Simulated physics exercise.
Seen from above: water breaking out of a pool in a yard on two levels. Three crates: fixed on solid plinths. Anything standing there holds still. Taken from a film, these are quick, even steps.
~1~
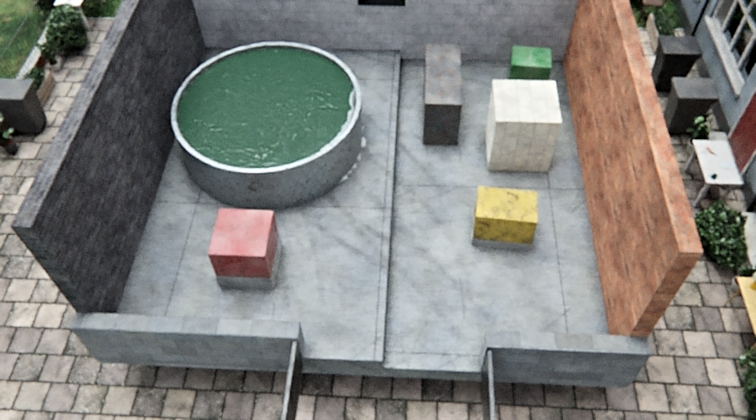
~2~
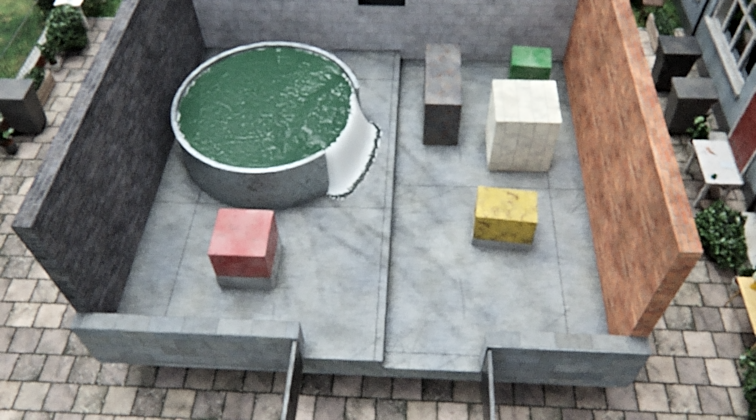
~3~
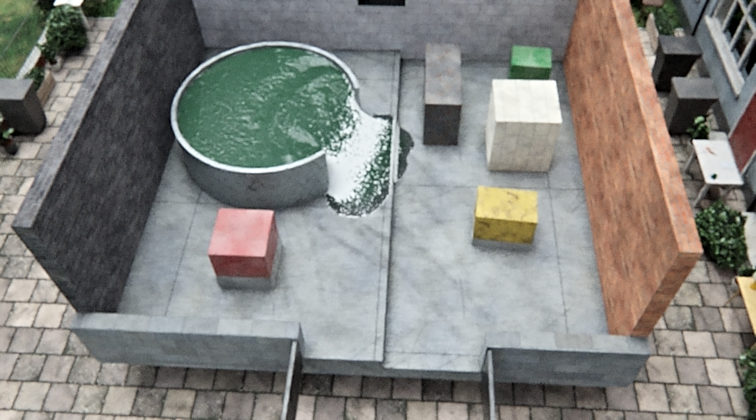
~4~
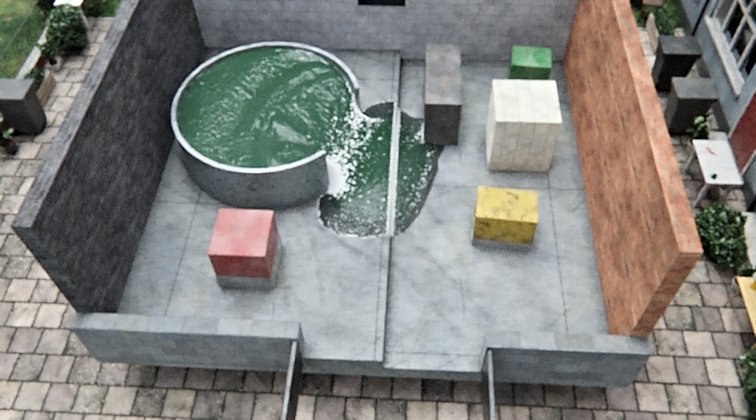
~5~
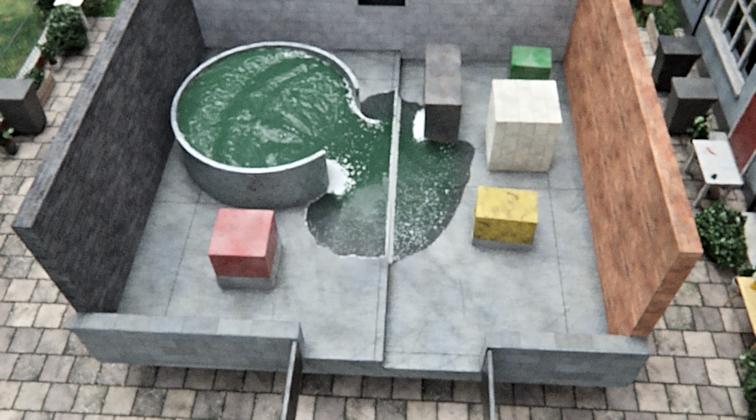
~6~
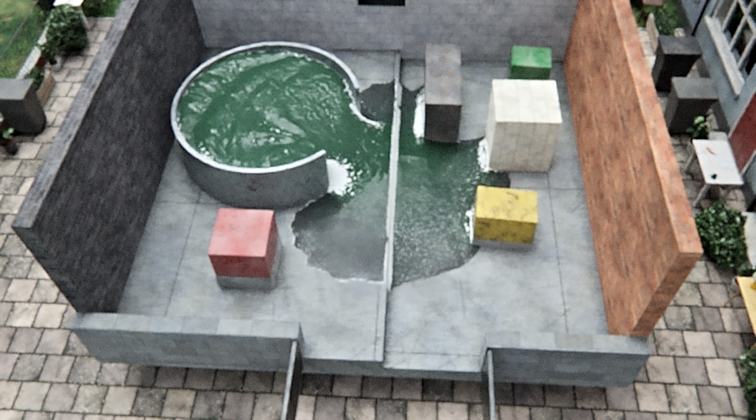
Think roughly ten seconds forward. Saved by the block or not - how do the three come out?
The red crate is out of reach, the yellow crate is within reach, the green crate is within reach.
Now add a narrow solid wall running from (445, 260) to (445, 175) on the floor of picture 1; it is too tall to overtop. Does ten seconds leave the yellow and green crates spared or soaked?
Next, the yellow crate is inundated, but the green crate is never reached.
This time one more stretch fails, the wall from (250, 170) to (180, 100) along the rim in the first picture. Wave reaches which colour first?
My pick is the red crate.
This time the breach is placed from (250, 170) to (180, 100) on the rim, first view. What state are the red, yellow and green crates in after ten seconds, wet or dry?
My reading: The red crate is soaked, the yellow crate is wetted, the green crate remains dry.
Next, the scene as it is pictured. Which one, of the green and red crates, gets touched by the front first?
That would be the red crate.
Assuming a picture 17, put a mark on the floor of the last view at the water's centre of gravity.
That comes out near (352, 162).
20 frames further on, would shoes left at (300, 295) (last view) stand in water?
Answer: No flooding.
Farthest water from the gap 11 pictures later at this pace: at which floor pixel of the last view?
Somewhere near (606, 360).
A moment on, water covers 40 % of the floor; the red crate water round its plinth, the yellow crate water round its plinth, the green crate not reached.
Next, water covers 50 % of the floor; the red crate water round its plinth, the yellow crate water round its plinth, the green crate water round its plinth.
Then, water covers 55 % of the floor; the red crate water round its plinth, the yellow crate water round its plinth, the green crate water round its plinth.
Later, water covers 65 % of the floor; the red crate water round its plinth, the yellow crate water round its plinth, the green crate water round its plinth.
In the end, water covers 60 % of the floor; the red crate stayed above the water, the yellow crate was topped, the green crate was topped.
